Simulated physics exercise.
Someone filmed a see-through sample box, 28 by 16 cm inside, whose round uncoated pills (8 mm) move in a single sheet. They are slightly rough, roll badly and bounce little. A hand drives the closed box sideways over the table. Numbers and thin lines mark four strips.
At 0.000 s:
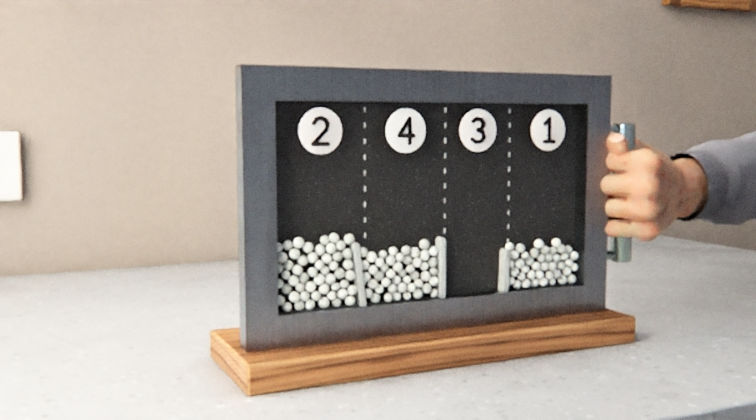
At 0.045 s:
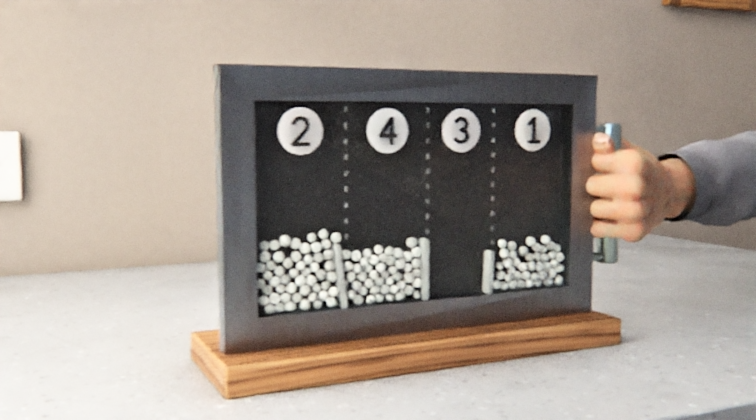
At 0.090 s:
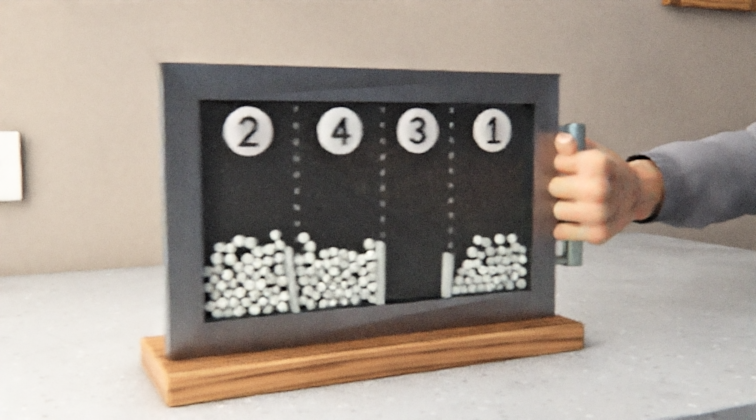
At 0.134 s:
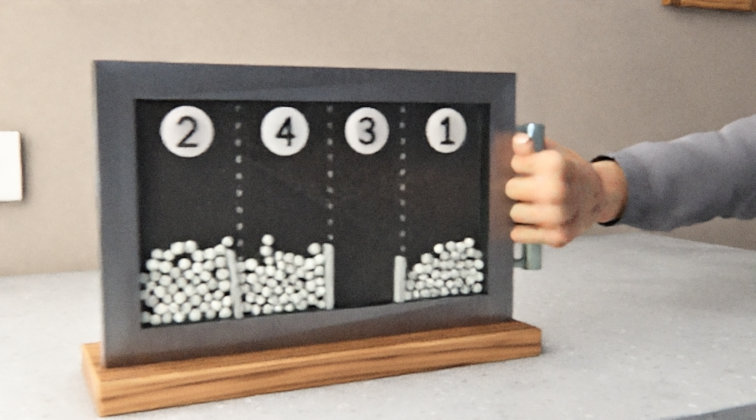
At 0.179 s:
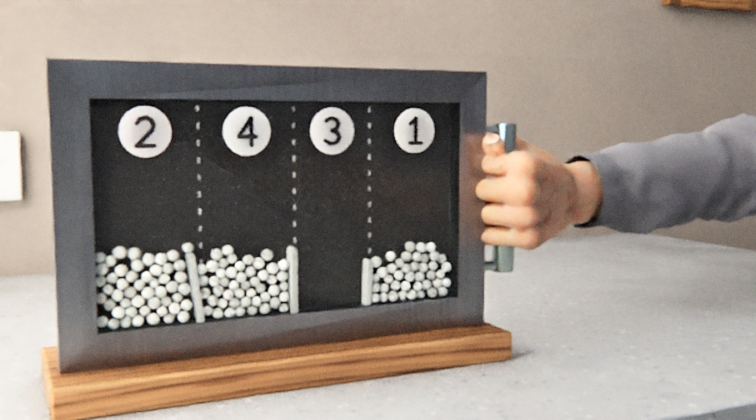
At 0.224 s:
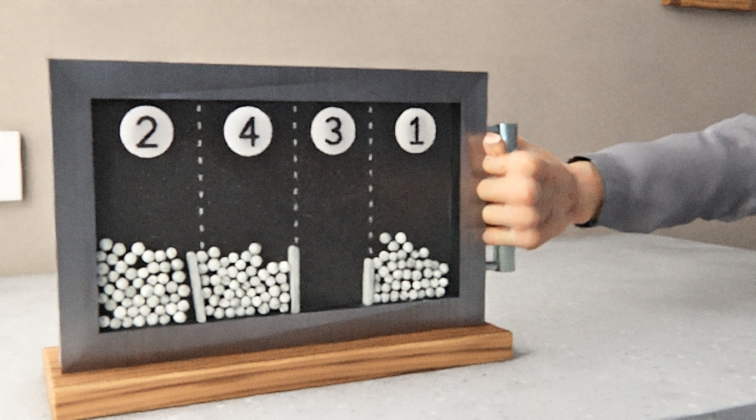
Framed, numbered display case of small white balls sliding left across a table, a hand gripping its side handle, the balls shifting slightly.
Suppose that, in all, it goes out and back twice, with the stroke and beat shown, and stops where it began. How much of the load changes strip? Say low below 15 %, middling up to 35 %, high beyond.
Low.
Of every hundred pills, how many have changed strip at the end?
About 10 per cent.
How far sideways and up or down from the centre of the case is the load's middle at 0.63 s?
Some 3 cm left and 6 cm below.
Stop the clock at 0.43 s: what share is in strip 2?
Some 35 per cent.
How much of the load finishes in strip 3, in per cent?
About 5 per cent.
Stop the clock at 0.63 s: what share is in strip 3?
Roughly 5 per cent.
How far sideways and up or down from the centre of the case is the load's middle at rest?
About 2 cm left and 6 cm below.
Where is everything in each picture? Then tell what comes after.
At its start; about 140 pills; pills centred (416, 271); top one (334, 238); no. 1 (548, 130), no. 2 (321, 131), no. 3 (478, 130), no. 4 (406, 131), in the first picture.
In the second picture, 2 cm to the left; pills centred (400, 271); top one (323, 234).
In the third picture, 5 cm to the left; pills centred (356, 275); top one (276, 235); wall ends (448, 256), (379, 244), (287, 250).
In the fourth picture, 10 cm to the left; pills centred (303, 280); top one (228, 242).
In the fifth picture, 13 cm to the left; pills centred (263, 283); top one (188, 248).
In the sixth picture, 13 cm to the left; pills centred (261, 282); top one (106, 245); no. 1 (416, 131), no. 2 (147, 132), no. 3 (334, 131), no. 4 (248, 131).
By 0.43 s, it is 1 cm to the left; the pills' middle is 2 cm left of and 6 cm below the centre; no. 1, 25 %, no. 2, 35 %, no. 3, 5 %, no. 4, 35 %; 5 % have changed strip.
By 0.63 s, it is 12 cm to the left; the pills' middle is 3 cm left of and 6 cm below the centre; no. 1, 25 %, no. 2, 35 %, no. 3, 5 %, no. 4, 35 %; 5 % have changed strip.
By 0.80 s, it is at its start; the pills' middle is 2 cm left of and 6 cm below the centre; no. 1, 25 %, no. 2, 35 %, no. 3, 5 %, no. 4, 35 %; 5 % have changed strip.
Settled by 1.3 s, it is at its start; no. 1, 25 %, no. 2, 35 %, no. 3, 5 %, no. 4, 35 %; 10 % have changed strip.
